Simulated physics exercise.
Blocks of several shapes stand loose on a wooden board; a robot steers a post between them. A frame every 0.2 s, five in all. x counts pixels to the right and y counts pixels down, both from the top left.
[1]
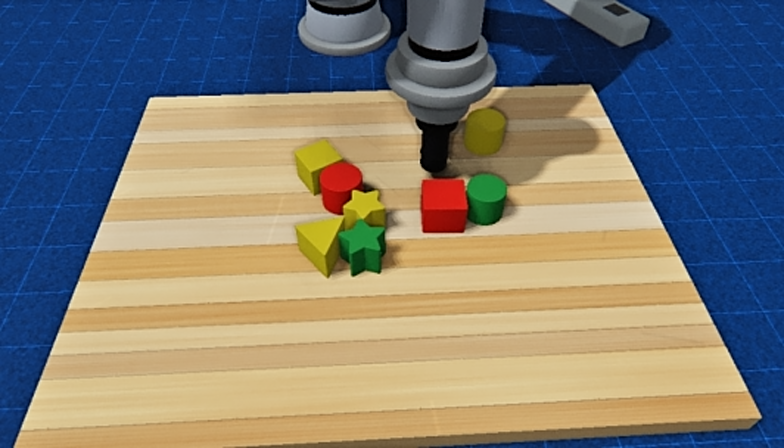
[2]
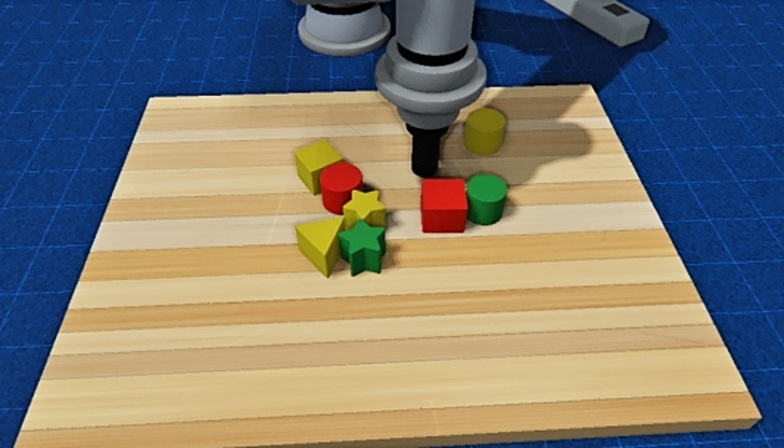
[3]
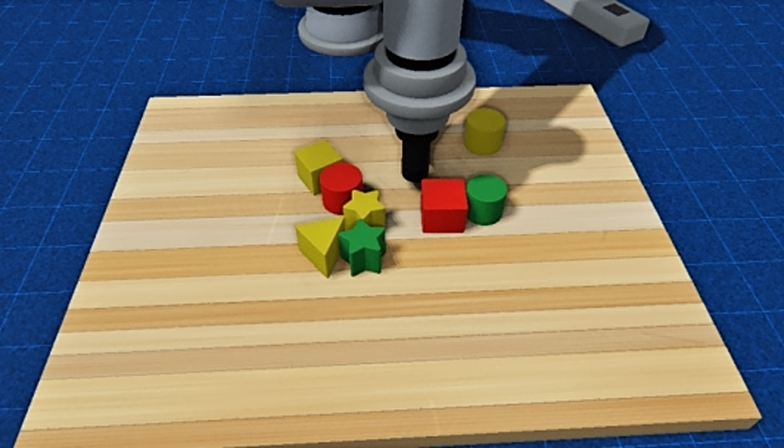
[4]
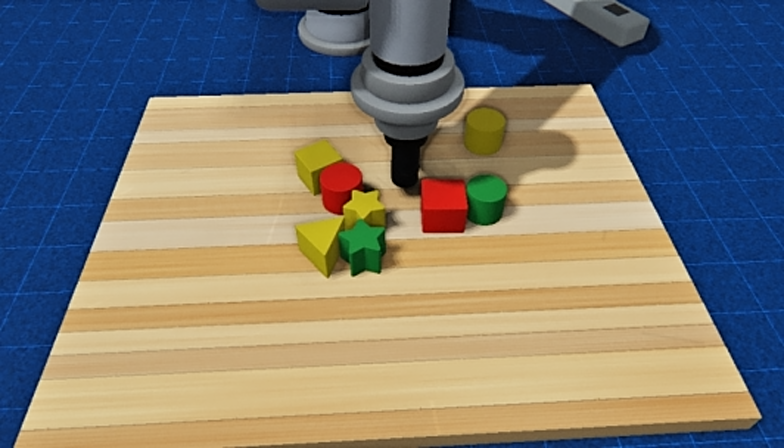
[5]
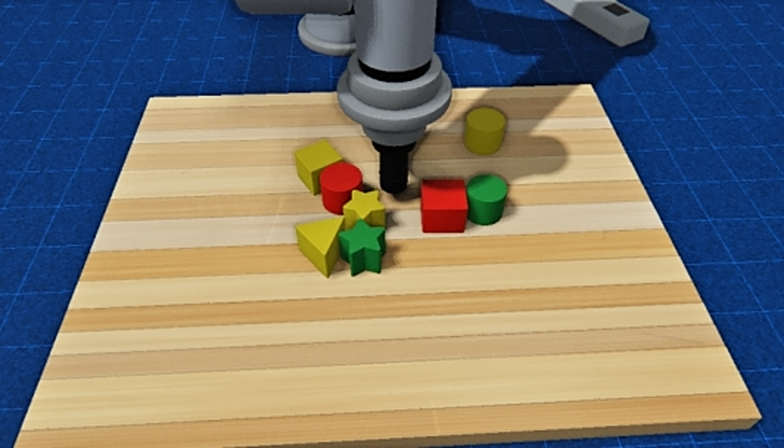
A grey robot arm with a black post reaches down over a striped wooden board on a blue tiled floor, seen from above at an angle. A yellow square block, red cylinder, yellow star, yellow triangular piece and green star cluster left of centre, with a red block, green cylinder and yellow cylinder to the right. The post glides left and slightly nearer between the groups, while the blocks and camera stay still.
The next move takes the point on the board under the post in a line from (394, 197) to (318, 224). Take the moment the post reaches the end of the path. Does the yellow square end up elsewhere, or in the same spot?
The yellow square moves.
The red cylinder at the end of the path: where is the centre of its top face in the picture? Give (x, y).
The point I'd pick in the picture is (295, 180).
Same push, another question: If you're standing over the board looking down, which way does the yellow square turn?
Clockwise.
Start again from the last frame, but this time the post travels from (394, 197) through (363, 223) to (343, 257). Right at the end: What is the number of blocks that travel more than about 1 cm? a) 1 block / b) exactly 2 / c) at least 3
Option c.
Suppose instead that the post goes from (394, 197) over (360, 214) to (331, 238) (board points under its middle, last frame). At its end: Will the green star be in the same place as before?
Short answer: No.
What follows on the original path. Halfway along, post at (354, 199); yellow square at (313, 152), turned 15° clockwise; red cylinder at (320, 178); yellow star at (361, 207), turned 20° anticlockwise.
At the end, post at (316, 212); yellow square at (311, 151), turned 25° clockwise; yellow triangular piece at (320, 234), turned 15° clockwise; red cylinder at (295, 180); yellow star at (358, 209), turned 40° anticlockwise.
